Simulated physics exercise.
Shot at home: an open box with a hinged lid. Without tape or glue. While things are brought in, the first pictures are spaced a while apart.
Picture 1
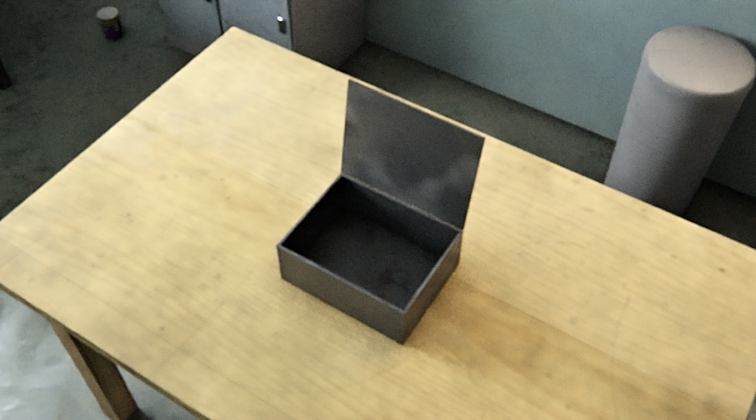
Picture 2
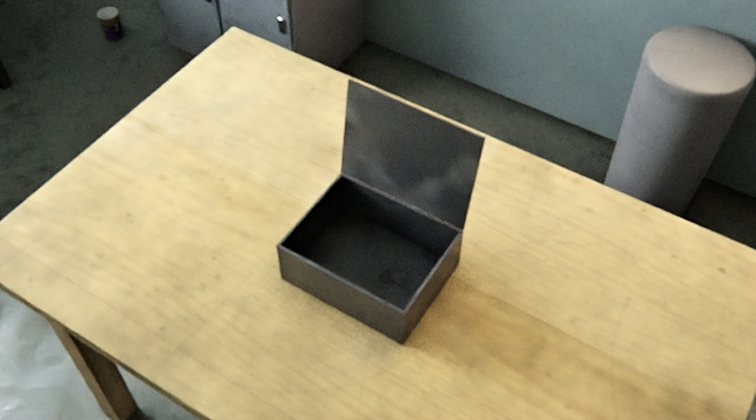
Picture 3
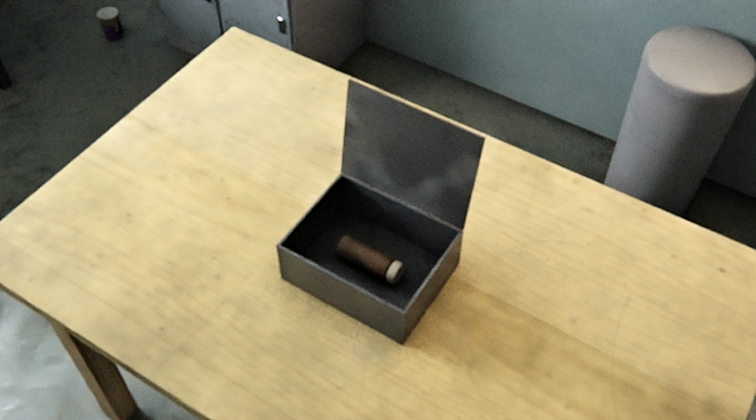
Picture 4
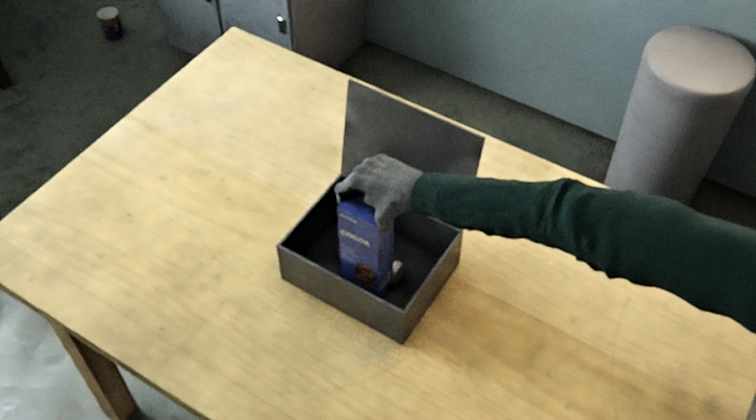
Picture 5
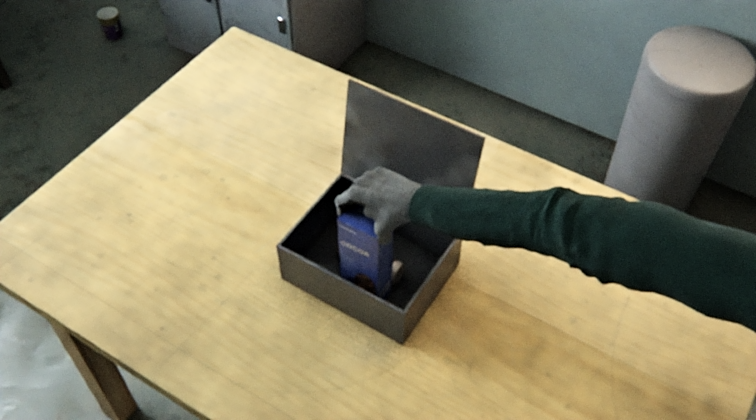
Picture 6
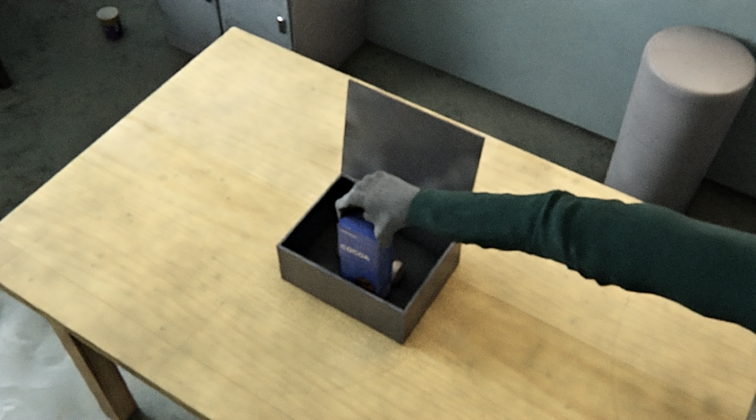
A brown shaker appeared lying inside the open, empty dark box on the wooden table, and then a gloved hand reached in from the right and lowered a blue carton in, still holding it.
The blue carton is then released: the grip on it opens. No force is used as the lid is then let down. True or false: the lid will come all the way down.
False.
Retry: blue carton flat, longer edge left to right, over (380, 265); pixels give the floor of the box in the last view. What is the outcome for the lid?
Once it's packed that way, the lid settles all the way.
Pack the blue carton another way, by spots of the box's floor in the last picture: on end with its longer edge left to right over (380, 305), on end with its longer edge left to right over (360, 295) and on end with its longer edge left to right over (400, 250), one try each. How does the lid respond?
Well, first time it won't go down, second time it won't go down, and third time it won't go down.
Then, 1.30 s past the last view, lid 75° above the rim.
Then, 1.80 s past the last view, lid 44° above the rim.
Finally, lid 44° above the rim; both still in place. Final places as the last picture's camera would see them, blue carton near (366, 261).
